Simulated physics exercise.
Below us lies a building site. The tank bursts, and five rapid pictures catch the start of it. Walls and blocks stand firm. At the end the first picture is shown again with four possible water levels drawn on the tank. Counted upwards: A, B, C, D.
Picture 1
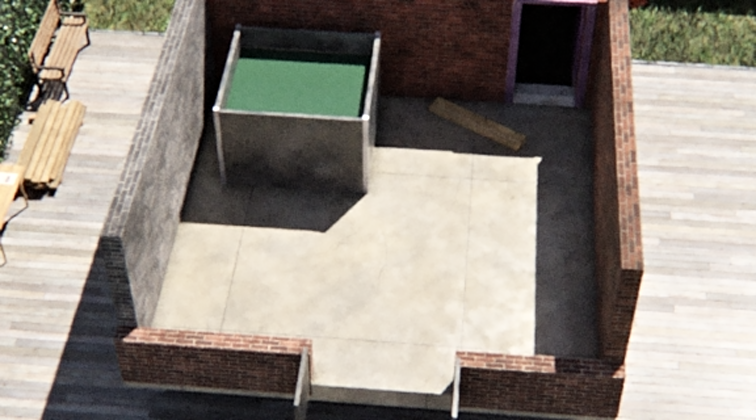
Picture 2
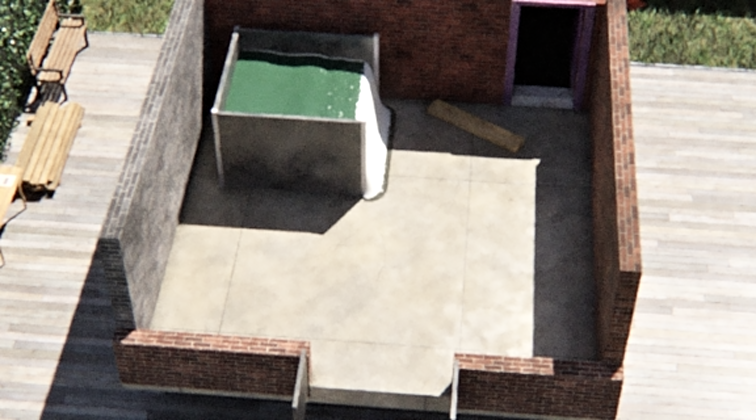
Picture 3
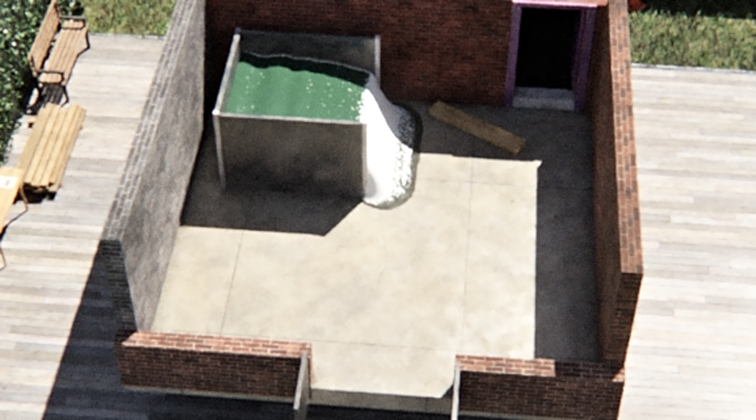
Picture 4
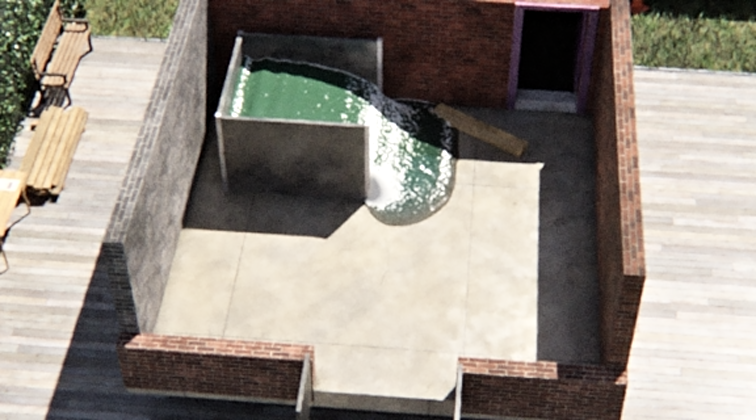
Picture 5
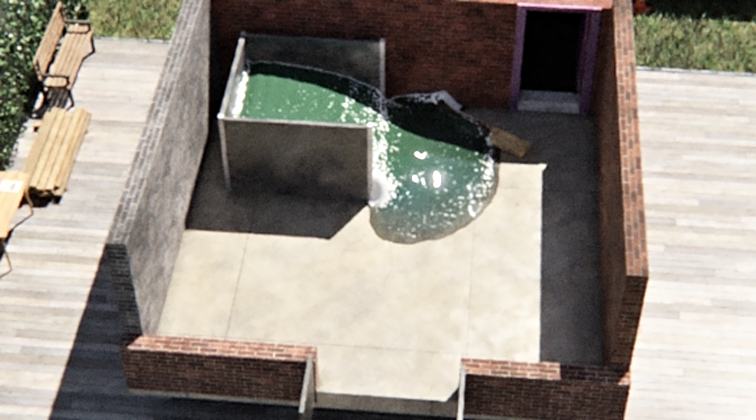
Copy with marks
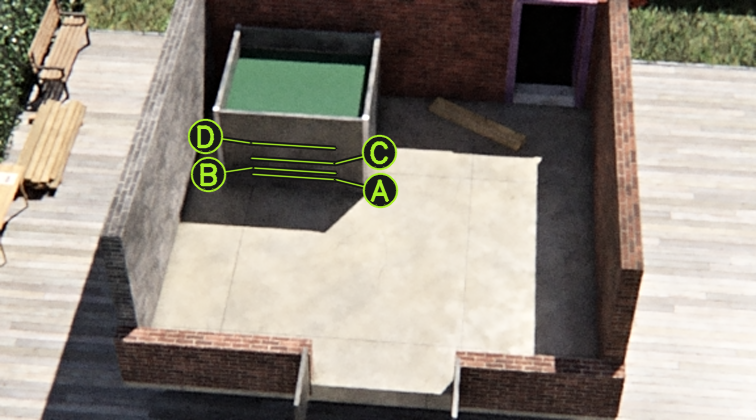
The video shows a brick-walled yard seen from above, where green water resting in a corner tank pours out through its right side, foams onto the pale ground, and spreads in a widening pool that reaches a wooden plank.
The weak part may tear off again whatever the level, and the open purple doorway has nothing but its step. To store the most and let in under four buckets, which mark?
Go for C.
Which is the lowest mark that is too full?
It is D.
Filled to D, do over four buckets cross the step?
Yes, that goes wrong.
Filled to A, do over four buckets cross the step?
No, that is safe.
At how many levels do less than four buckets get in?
Three of them.
On the marked copy, A at (294, 177); B at (293, 170); C at (293, 160); D at (292, 145); from the bottom up A, B, C, D.
For mark A, nothing gets over.
For mark B, nothing gets over.
For mark C, a bucket or two gets in.
For mark D, about 9 bucketfuls get in.
